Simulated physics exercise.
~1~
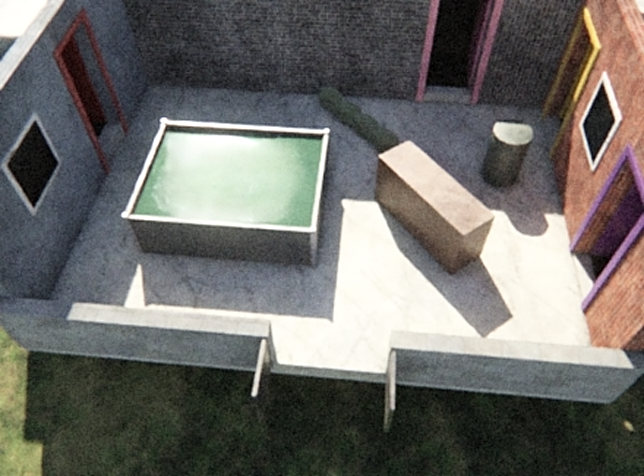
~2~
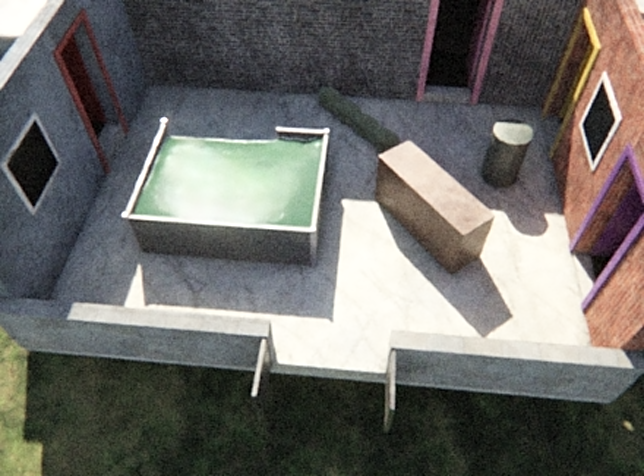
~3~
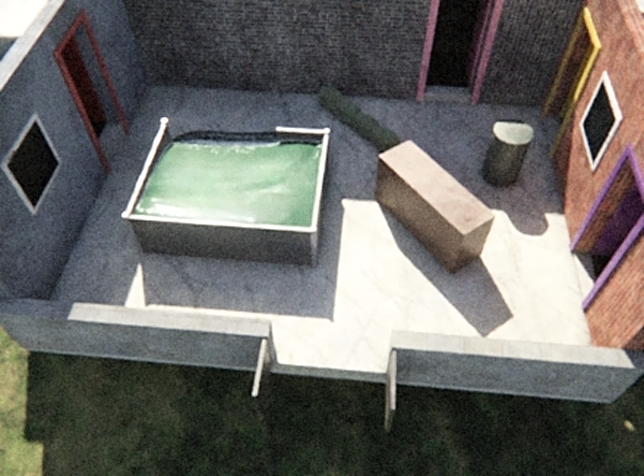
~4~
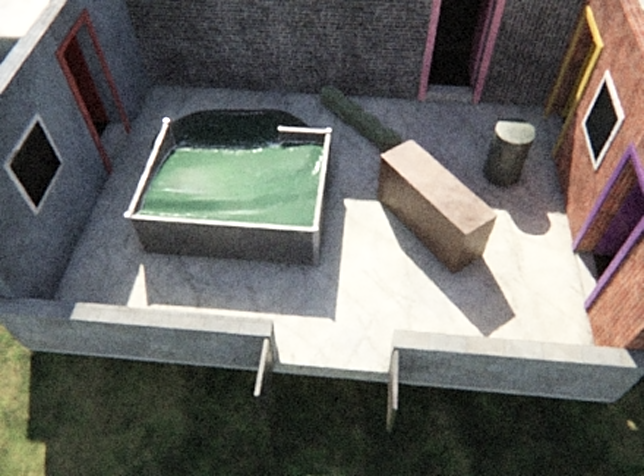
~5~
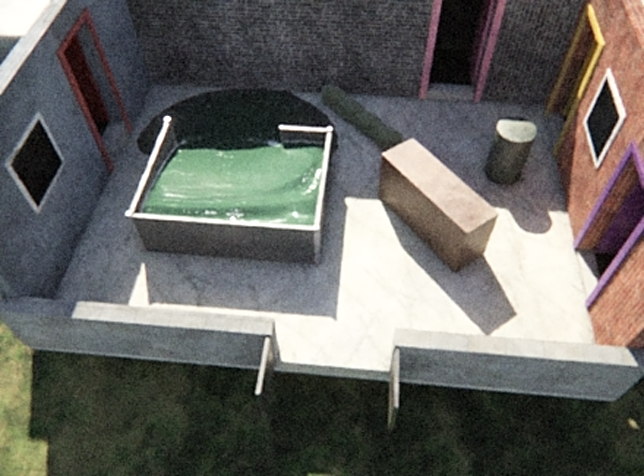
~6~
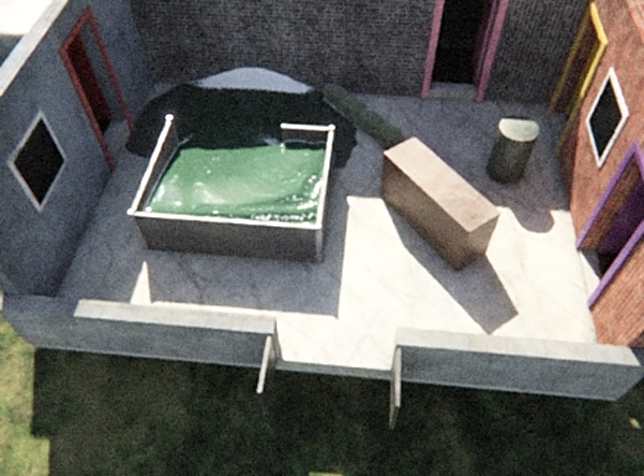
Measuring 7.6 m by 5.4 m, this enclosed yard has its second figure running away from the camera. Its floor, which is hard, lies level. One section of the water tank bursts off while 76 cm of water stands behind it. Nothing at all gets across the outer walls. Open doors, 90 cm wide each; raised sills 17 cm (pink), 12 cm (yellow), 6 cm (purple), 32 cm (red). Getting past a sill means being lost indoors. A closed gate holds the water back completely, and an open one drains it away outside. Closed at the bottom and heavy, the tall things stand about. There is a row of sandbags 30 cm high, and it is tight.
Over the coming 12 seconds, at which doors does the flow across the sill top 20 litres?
Door by door: The pink door falls short, the yellow door falls short, the purple door tops it, the red door falls short.
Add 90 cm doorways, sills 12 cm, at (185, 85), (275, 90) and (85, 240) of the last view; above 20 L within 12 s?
Door 1: Higher; door 2: Higher; door 3: Lower.
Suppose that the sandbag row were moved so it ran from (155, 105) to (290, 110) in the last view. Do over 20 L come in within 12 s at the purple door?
So purple goes beyond.
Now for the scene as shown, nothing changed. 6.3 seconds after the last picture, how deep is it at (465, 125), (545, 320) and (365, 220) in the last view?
Listed order: 5 / 10 / 4 cm.
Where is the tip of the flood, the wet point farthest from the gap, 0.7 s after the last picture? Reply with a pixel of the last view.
Near (401, 101).
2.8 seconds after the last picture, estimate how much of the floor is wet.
65 %.
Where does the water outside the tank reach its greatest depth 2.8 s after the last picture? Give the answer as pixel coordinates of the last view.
About (83, 325).
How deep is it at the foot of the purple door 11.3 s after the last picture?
Roughly 11.5 centimetres.
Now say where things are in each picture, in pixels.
Still water, 76 cm deep, in the water tank at (233, 175), in the first picture.
The front is at a hidden place, 1.0 m from the gap on the water tank's far side; 0.3 m2 of floor is under water; 76 cm left at the back of the water tank, in the second picture.
The front is at a hidden place, 1.2 m from the gap on the water tank's far side; 1.4 m2 of floor is under water; 76 cm left at the back of the water tank, in the third picture.
Water pours out on the water tank's far side and has run 1.6 m, to (296, 121); typically 11 cm deep outside, 73 cm at the water tank's back, in the fourth picture.
The front is at (278, 92), 2.1 m from the gap on the water tank's far side; 5.1 m2 of floor is under water; 66 cm left at the back of the water tank, in the fifth picture.
Water pours out on the water tank's far side and has run 2.4 m, to (323, 93); typically 8 cm deep outside, 66 cm at the water tank's back, in the sixth picture.
Then, 0.7 s after the last picture water covers 20 % of the floor and is deepest (57 cm) near (152, 87); pink door not reached, yellow door not reached, purple door not reached, red door 3 cm at the sill, 0 L in.
Then, 1.5 s after the last picture water covers 30 % of the floor and is deepest (56 cm) near (197, 90); pink door 2 cm at the sill, 0 L in, yellow door not reached, purple door not reached, red door 20 cm at the sill, 0 L in.
Then, 2.8 s after the last picture water covers 65 % of the floor and is deepest (40 cm) near (83, 325); pink door 2 cm at the sill, 0 L in, yellow door 8 cm at the sill, 0 L in, purple door not reached, red door 21 cm at the sill, 0 L in.
Then, 6.3 s after the last picture water covers 90 % of the floor and is deepest (21 cm) near (559, 367); pink door 6 cm at the sill, 0 L in, yellow door 8 cm at the sill, 0 L in, purple door 7 cm at the sill, 2 L in, red door 13 cm at the sill, 0 L in.
Then, 11.3 s after the last picture water covers 95 % of the floor and is deepest (16 cm) near (439, 103); pink door 14 cm at the sill, 0 L in, yellow door 14 cm at the sill, 0 L in, purple door 12 cm at the sill, 105 L in, red door 9 cm at the sill, 0 L in.
